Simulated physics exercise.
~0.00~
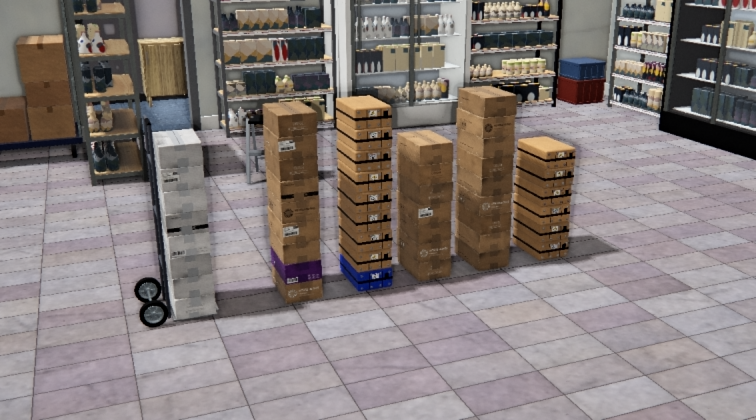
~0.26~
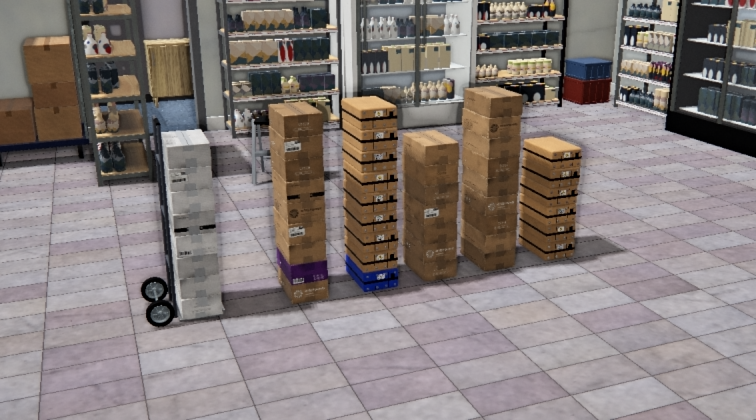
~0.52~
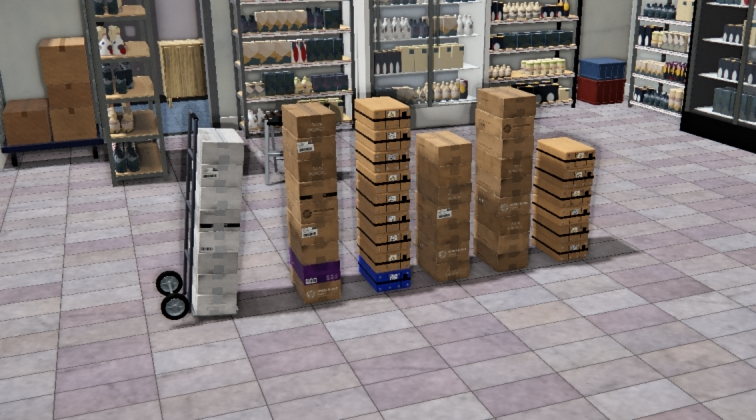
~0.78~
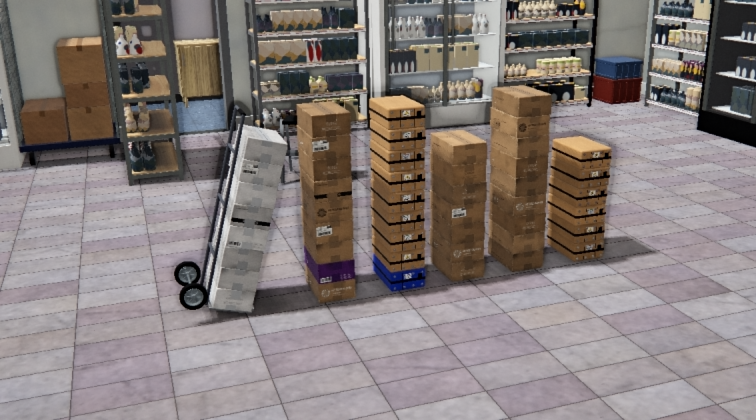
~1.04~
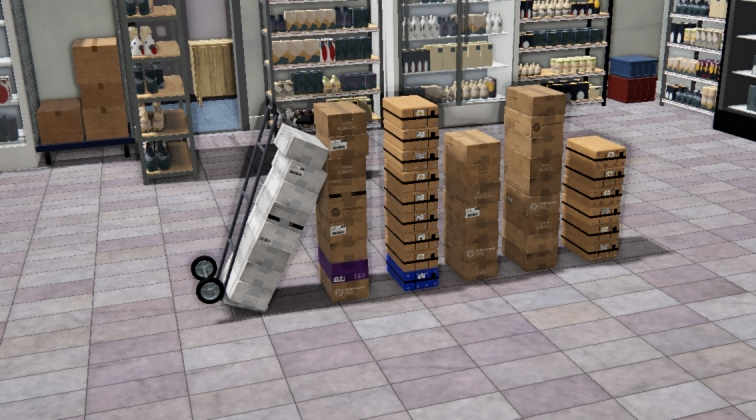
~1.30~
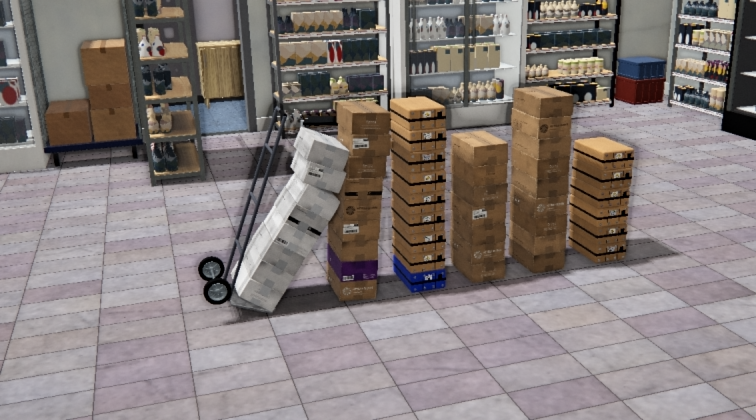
In the video, a hand truck carrying a stack of white boxes tilts forward to the right beside a row of brown box stacks, and the white boxes lean over until the upper ones meet the neighboring stack.
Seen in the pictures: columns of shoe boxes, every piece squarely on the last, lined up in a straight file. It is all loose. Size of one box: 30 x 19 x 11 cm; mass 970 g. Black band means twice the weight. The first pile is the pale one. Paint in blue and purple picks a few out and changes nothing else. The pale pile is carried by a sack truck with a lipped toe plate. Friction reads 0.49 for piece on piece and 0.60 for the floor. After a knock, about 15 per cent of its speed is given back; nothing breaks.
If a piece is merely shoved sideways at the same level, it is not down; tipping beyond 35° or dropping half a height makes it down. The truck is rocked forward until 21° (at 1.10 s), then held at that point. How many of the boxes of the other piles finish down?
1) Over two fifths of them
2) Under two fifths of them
Answer: 1.
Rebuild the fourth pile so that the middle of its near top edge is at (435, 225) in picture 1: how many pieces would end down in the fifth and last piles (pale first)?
Counts down - fifth: 8; last: 5.
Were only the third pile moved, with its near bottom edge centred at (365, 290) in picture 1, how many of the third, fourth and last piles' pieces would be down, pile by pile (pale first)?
Third 0, fourth 0, last 0 down.
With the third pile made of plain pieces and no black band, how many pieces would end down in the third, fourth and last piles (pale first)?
Third 9, fourth 7, last 6.
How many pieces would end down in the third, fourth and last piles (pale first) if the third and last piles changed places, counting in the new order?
Third 6, fourth 7, last 8.
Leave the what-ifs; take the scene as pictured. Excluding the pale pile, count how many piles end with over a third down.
5.
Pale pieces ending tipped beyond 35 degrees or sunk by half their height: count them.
Exactly 8 of the pale pieces.
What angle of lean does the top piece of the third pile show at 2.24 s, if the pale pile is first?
10° from upright.
Around 2.24 s, 8 of the pale pile down; none of the 40 other boxes down, 18 disturbed; purple box tipped 20°; blue box tipped 6°.
Around 3.08 s, 8 of the pale pile down; 10 of the 40 other boxes down; purple box tipped 40°; blue box tipped 30°.
Around 3.52 s, 8 of the pale pile down; 28 of the 40 other boxes down; purple box tipped 43°, 40 mm lower; blue box tipped 43°.
Around 4.02 s, 8 of the pale pile down; 39 of the 40 other boxes down; purple box tipped 44°, 42 mm lower; blue box tipped 41°.
Finally (5.8 s), 8 of the pale pile down; 40 of the 40 other boxes down; purple box tipped 44°, 43 mm lower; blue box tipped 41°. That is 100 per cent. Seen by the last camera, middles, purple box near (387, 264), blue box near (429, 261).
